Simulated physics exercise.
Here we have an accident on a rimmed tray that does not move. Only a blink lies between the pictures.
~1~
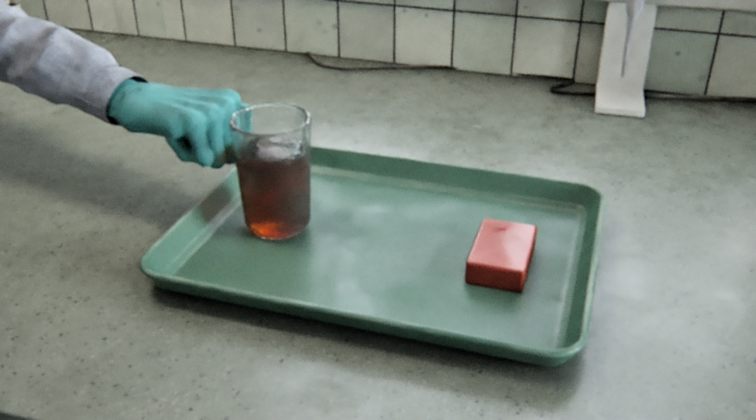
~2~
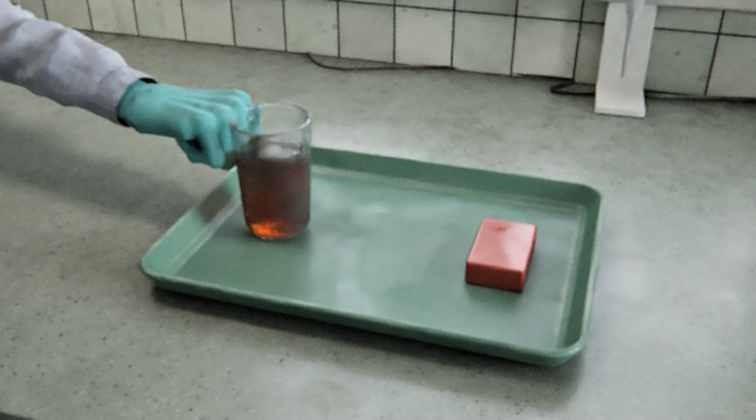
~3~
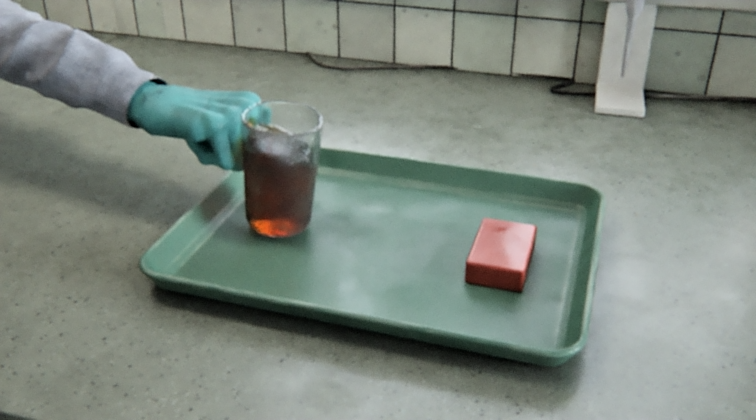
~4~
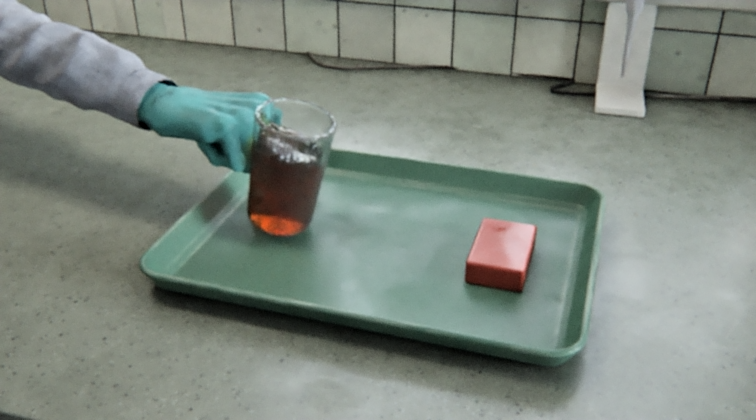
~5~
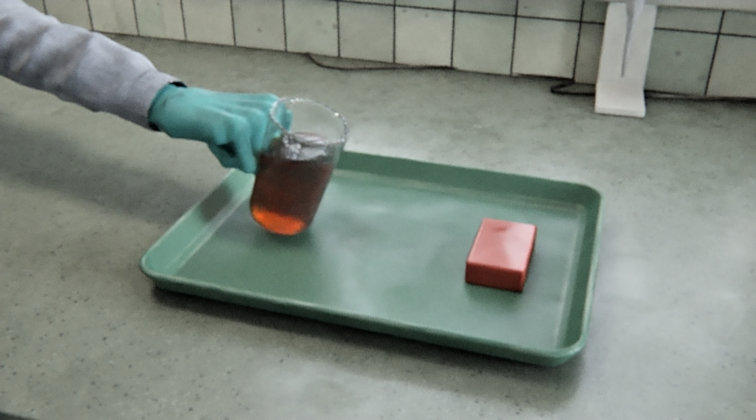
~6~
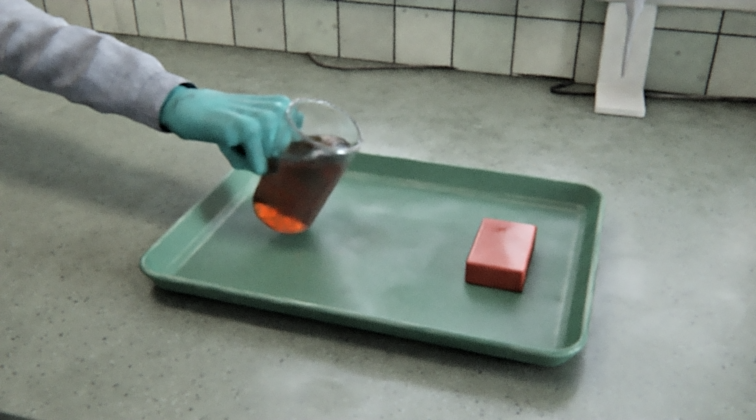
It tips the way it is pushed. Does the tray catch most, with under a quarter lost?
In the end three quarters and more stay on the tray.
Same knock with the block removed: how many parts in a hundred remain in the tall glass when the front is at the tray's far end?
Close to 60 per cent.
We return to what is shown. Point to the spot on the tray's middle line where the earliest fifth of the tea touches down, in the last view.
Around (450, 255).
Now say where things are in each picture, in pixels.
In the first frame, it leans 0°; its right rim is at (306, 125); the tea meets the walls at (244, 142) and (306, 151); the tray's far rim is at (594, 260); a block is fixed to the tray further along.
In the second frame, it leans 0°; its right rim is at (306, 125); the tea meets the walls at (244, 141) and (306, 150).
In the third frame, it leans 6°; its right rim is at (318, 128); the tea meets the walls at (251, 117) and (314, 155).
In the fourth frame, it leans 13°; its right rim is at (331, 132); the tea meets the walls at (264, 112) and (323, 155).
In the fifth frame, it leans 19°; its right rim is at (345, 138); the tea meets the walls at (272, 134) and (337, 151).
In the sixth frame, it leans 26°; its right rim is at (358, 146); the tea meets the walls at (275, 152) and (353, 147).
A moment on, the tall glass is falling and 100 per cent is in the glass, 0 on the tray and 0 above or beyond its rim.
Next, the tall glass lies on its side and 82 per cent is in the glass, 13 on the tray and 5 above or beyond its rim.
Then the tall glass lies on its side and 44 per cent is in the glass, 44 on the tray and 13 above or beyond its rim.
Later the tall glass lies on its side and 22 per cent is in the glass, 70 on the tray and 8 above or beyond its rim.
At rest 92 per cent is held by tray and glass, 8 is off the tray.
